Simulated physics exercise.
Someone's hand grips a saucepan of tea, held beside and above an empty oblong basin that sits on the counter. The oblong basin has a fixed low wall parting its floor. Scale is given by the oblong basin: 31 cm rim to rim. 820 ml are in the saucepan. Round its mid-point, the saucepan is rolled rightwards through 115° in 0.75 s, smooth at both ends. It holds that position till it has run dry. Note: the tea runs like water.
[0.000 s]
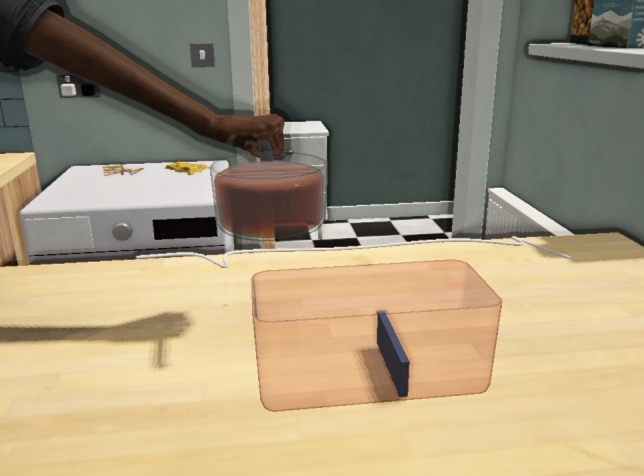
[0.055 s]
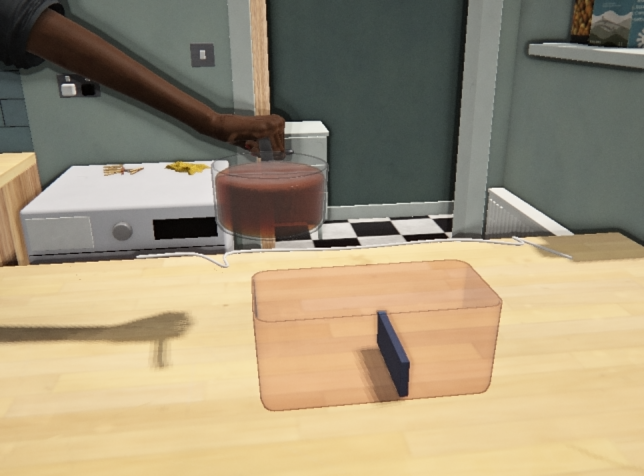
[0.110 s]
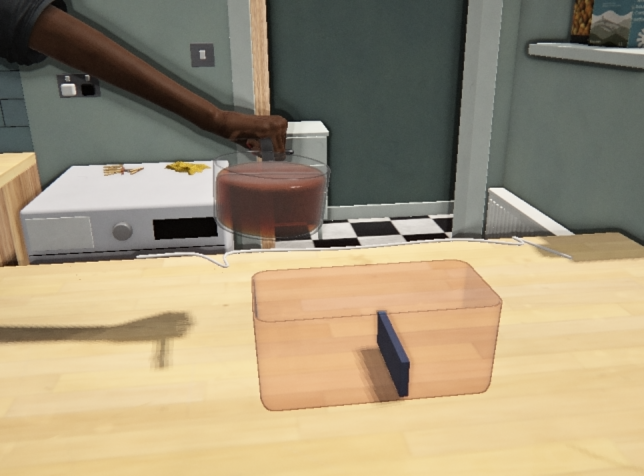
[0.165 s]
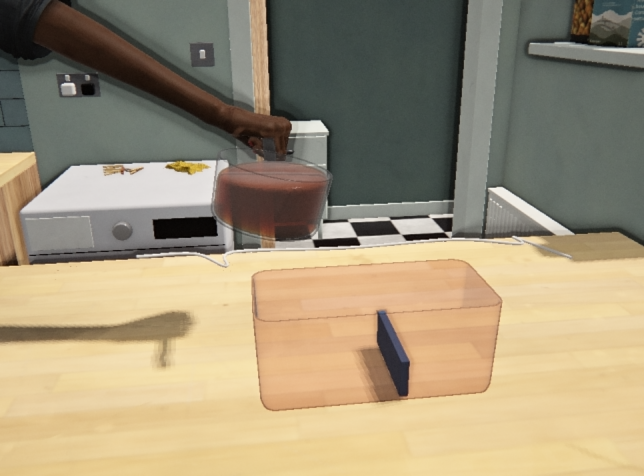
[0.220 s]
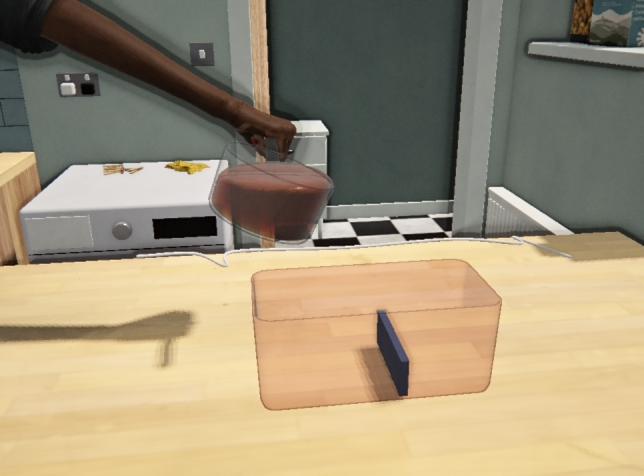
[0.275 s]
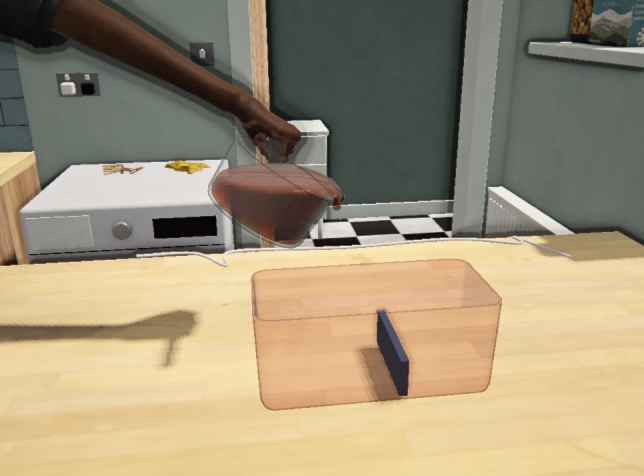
In a kitchen, a hand held a clear pan of reddish-brown tea above an empty, see-through orange basin on the wooden counter, then tilted it rightwards until a little tea slipped over the edge.
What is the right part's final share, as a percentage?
About 14 per cent.
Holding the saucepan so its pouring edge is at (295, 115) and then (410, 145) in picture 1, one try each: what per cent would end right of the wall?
Some 5 and 85 per cent, in that order.
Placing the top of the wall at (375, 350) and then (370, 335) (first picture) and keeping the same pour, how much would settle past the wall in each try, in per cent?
In order, 45 and 55 per cent.
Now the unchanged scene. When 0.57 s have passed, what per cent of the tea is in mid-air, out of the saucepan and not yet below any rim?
Near 36 per cent of it all.
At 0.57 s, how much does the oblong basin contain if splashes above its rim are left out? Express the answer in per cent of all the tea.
Near 42 in a hundred.
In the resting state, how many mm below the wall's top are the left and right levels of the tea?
Left side: Around 26 mm. Right side: Around 46 mm.
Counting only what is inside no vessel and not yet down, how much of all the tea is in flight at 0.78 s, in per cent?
Close to 5 per cent.
After 0.57 s the tilt is 99° and 22 per cent is still to pour, 33 is left of the wall and 9 right of it.
After 0.78 s the tilt is 115° and 2 per cent is still to pour, 80 is left of the wall and 12 right of it.
After 1.01 s the tilt is 115° and 0 per cent is still to pour, 84 is left of the wall and 13 right of it.
After 1.25 s the tilt is 115° and 0 per cent is still to pour, 83 is left of the wall and 14 right of it.
In the end 83 per cent lies left of the wall, 14 right of it and 3 outside.
